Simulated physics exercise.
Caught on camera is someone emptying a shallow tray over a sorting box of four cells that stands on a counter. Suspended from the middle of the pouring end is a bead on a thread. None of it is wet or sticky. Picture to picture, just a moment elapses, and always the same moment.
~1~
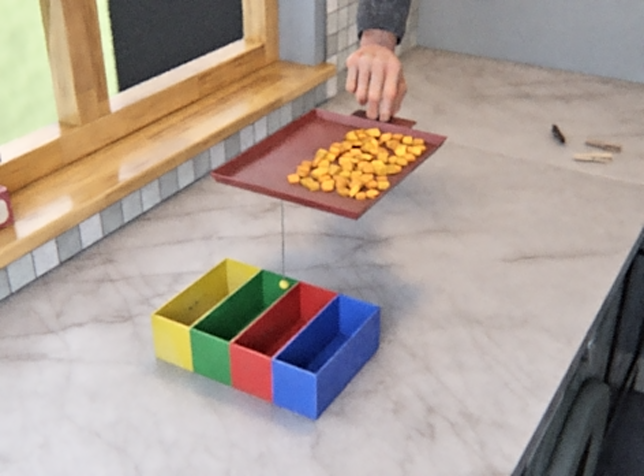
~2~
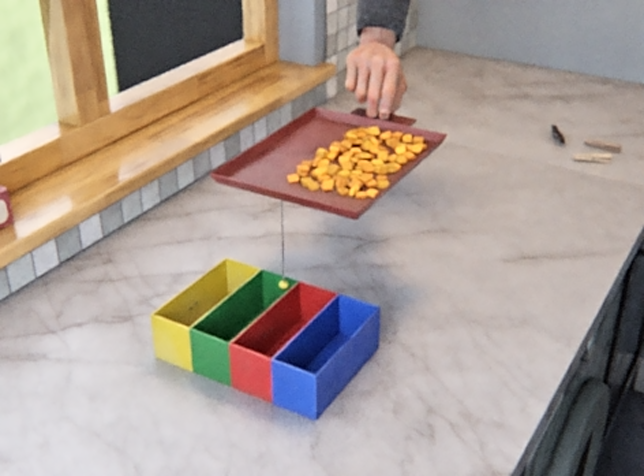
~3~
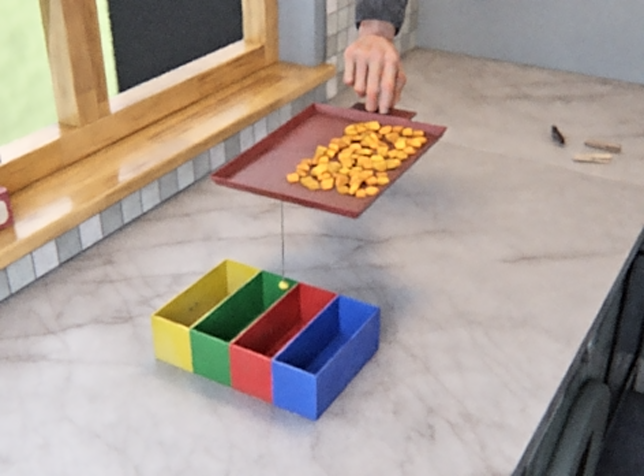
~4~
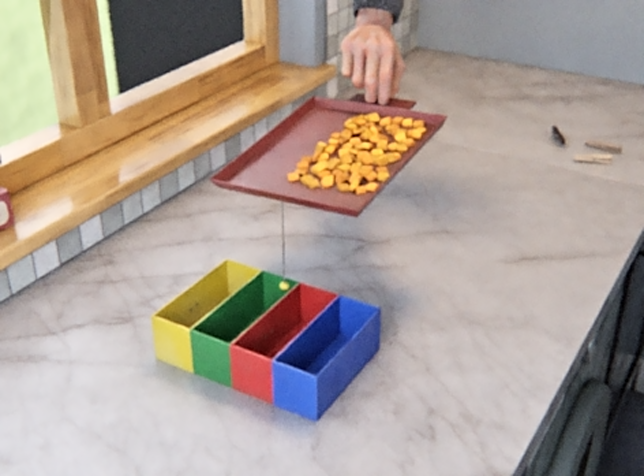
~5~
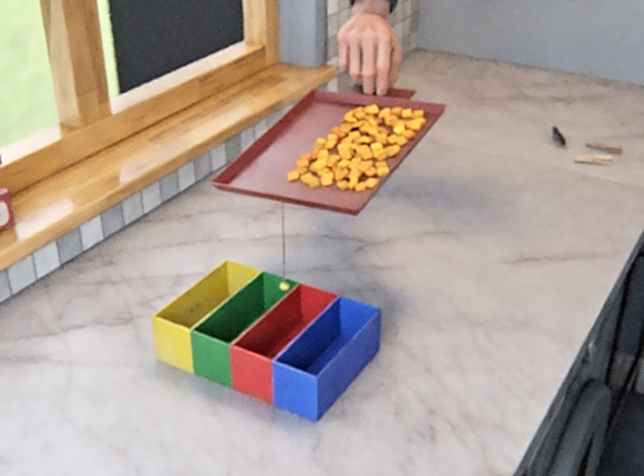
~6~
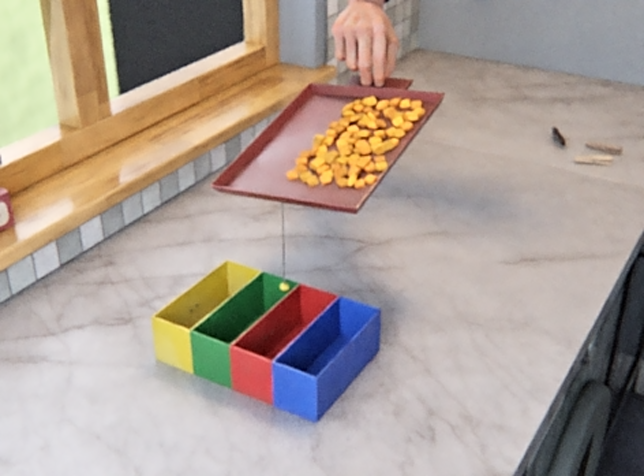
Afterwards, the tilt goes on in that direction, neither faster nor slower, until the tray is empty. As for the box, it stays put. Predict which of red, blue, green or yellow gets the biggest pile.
The biggest pile lands in yellow.
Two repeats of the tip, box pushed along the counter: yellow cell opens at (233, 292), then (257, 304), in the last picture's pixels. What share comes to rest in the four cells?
Result: 70 % and 20 %.
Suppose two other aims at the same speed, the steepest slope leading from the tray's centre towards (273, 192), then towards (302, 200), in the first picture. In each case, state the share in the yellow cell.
The first try would leave around 30 per cent there, the second around 0 per cent.
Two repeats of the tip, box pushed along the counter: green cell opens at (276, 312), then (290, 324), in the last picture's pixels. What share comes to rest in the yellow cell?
That makes 40 per cent, followed by 20 per cent.
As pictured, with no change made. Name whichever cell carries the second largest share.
That green cell.
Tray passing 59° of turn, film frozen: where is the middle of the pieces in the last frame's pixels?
Roughly (244, 198).
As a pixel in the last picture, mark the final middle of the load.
Last view, centre at rest - approx. (222, 324).
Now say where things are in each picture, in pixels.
Corners of the pouring end (216, 172) and (357, 210), level; middle of the load (355, 161), small crackers; bead on its thread (284, 285); yellow cell (172, 338); green cell (211, 353); red cell (252, 369); blue cell (294, 385), in the first picture.
Corners of the pouring end (216, 173) and (356, 209), level; middle of the load (355, 160), in the second picture.
Corners of the pouring end (216, 175) and (356, 209), tipped barely, lowest at the left corner; middle of the load (354, 156), in the third picture.
Corners of the pouring end (216, 178) and (356, 207), tipped a little, lowest at the left corner; middle of the load (354, 151), in the fourth picture.
Corners of the pouring end (216, 181) and (355, 206), tipped a little, lowest at the left corner; middle of the load (354, 146), in the fifth picture.
Corners of the pouring end (216, 183) and (354, 205), tipped clearly, lowest at the left corner; middle of the load (352, 141); yellow cell (172, 341); green cell (211, 356); red cell (252, 371); blue cell (295, 388), in the sixth picture.
Just after the last frame, tray tipped steeply; the larger part on the tray; just a few in the yellow cell; roughly a quarter falling or outside the box.
A moment on, tray tipped right over; roughly two thirds in the yellow cell; roughly a quarter in the green cell; just a few in the red cell; about a tenth falling or outside the box.
Further on, tray tipped past a quarter turn; roughly two thirds in the yellow cell; roughly a quarter in the green cell; just a few in the red cell; about a tenth falling or outside the box.
When it is over, tray tipped past a quarter turn; roughly two thirds in the yellow cell; roughly a quarter in the green cell; just a few in the red cell; not one in the blue cell; about a tenth outside the box.
